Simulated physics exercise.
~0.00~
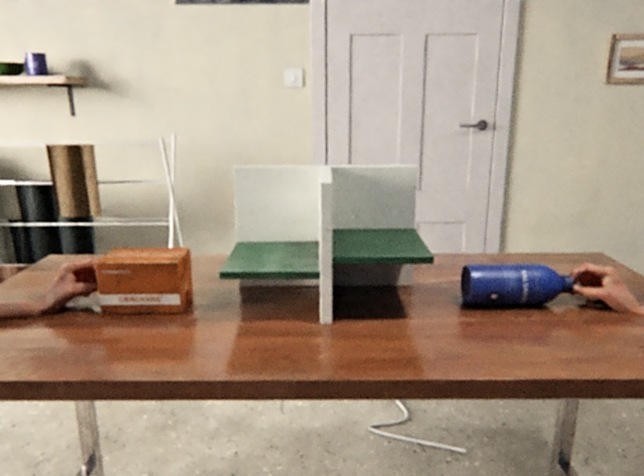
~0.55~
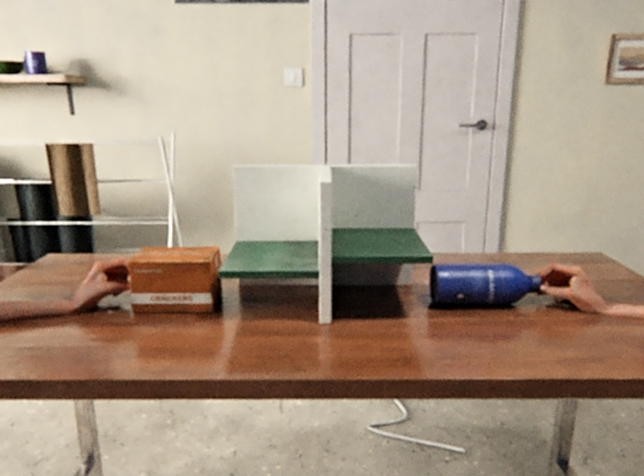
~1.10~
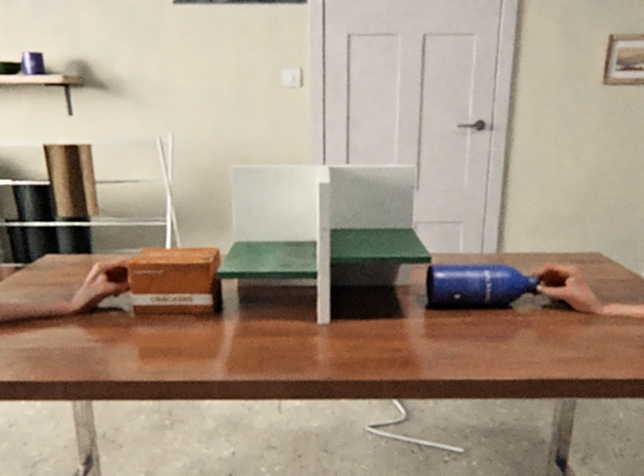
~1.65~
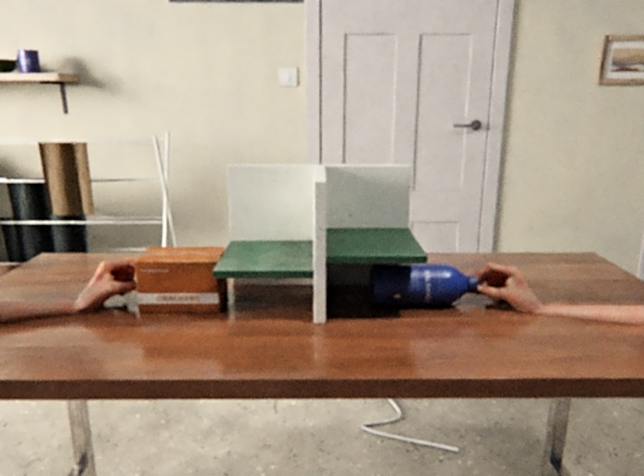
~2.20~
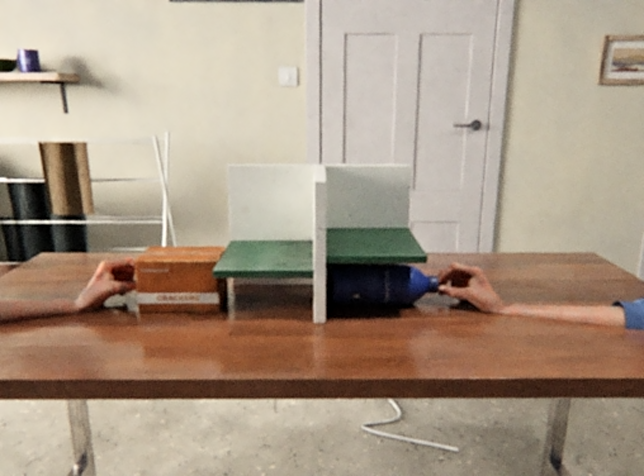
The video shows two hands sliding an orange box from the left and a blue bottle on its side from the right toward a green-shelved stand on a table; the box stops at the shelf edge, while the bottle slides in underneath.
